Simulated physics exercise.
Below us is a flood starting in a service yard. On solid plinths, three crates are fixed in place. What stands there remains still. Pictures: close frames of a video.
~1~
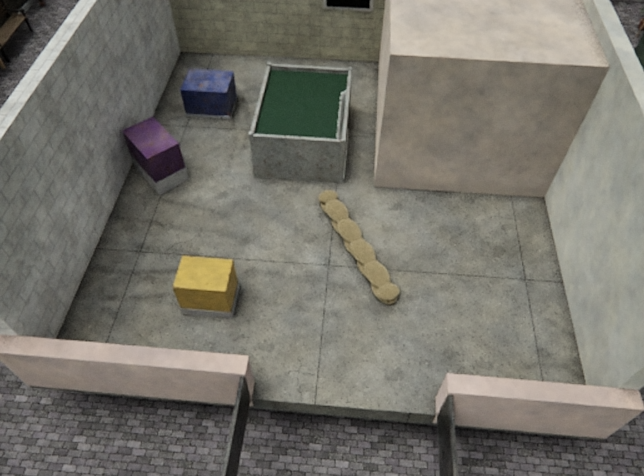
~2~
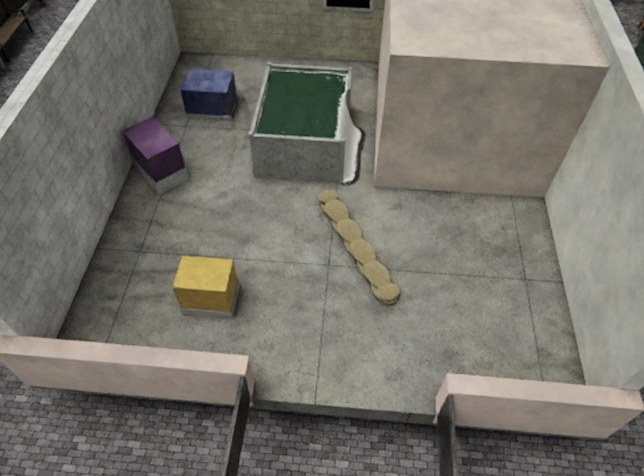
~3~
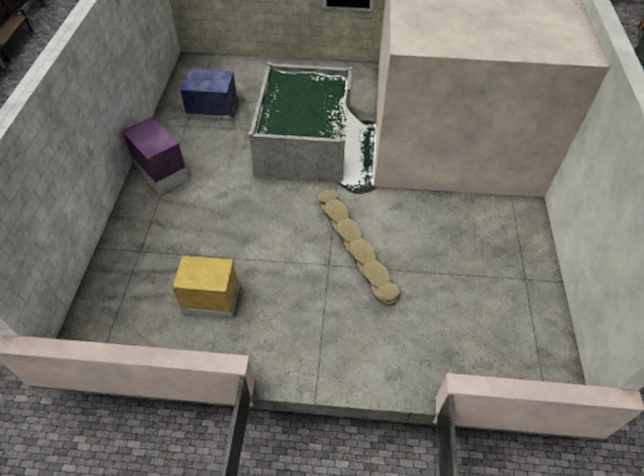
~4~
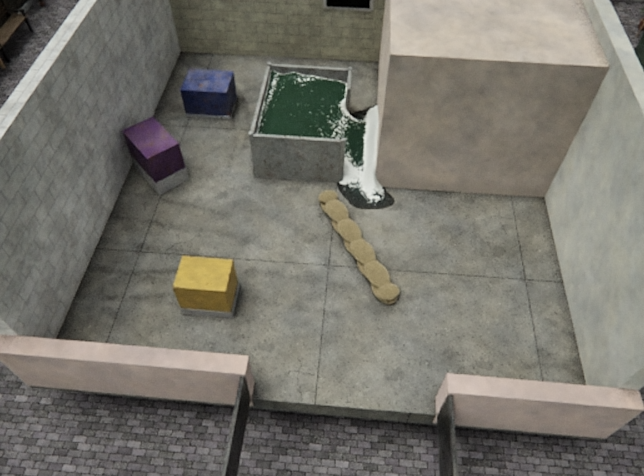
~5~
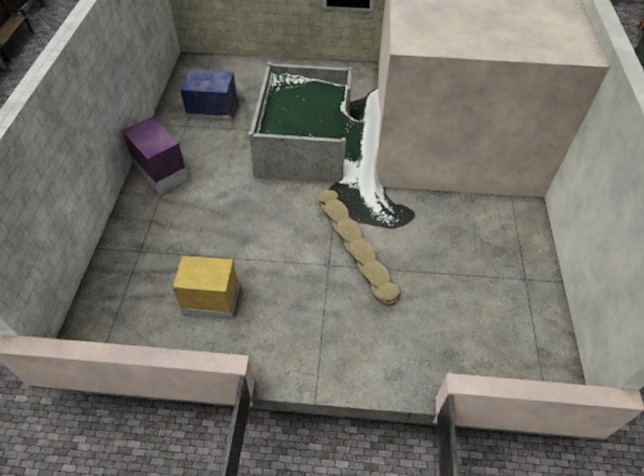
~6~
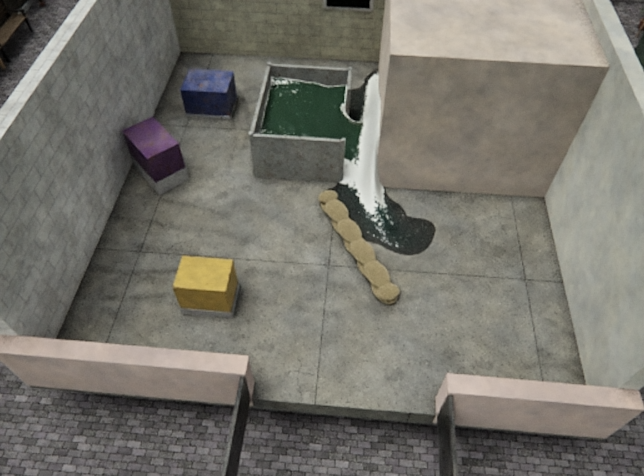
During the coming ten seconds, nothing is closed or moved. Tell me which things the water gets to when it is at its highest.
Here is how it goes: The yellow crate is never reached, the purple crate is never reached, the blue crate is reached.
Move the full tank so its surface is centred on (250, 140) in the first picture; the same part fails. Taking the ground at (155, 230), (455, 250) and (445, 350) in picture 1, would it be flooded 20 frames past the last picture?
Untouched, submerged, submerged.
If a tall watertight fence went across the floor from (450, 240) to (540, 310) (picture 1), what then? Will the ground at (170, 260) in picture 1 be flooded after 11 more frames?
At that place: Not flooded.
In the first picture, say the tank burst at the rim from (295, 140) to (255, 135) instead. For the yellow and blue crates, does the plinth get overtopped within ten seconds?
The yellow one is reached; the blue one is untouched.
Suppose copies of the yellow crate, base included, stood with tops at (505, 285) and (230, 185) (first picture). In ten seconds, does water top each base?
Going in order, the first crate gets reached while the second remains untouched.
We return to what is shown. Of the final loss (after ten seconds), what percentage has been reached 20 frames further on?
I get 25 percent.
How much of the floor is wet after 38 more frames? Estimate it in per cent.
About 75 %.
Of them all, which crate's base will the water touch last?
Looks like the crate marked purple to me.
A moment on, water covers 25 % of the floor; the yellow crate not reached, the purple crate not reached, the blue crate not reached.
Next, water covers 45 % of the floor; the yellow crate water round its plinth, the purple crate not reached, the blue crate not reached.
Then, water covers 45 % of the floor; the yellow crate water round its plinth, the purple crate not reached, the blue crate water round its plinth.
Later, water covers 75 % of the floor; the yellow crate water round its plinth, the purple crate water round its plinth, the blue crate water round its plinth.
In the end, water covers 90 % of the floor; the yellow crate stayed above the water, the purple crate stayed above the water, the blue crate was topped.
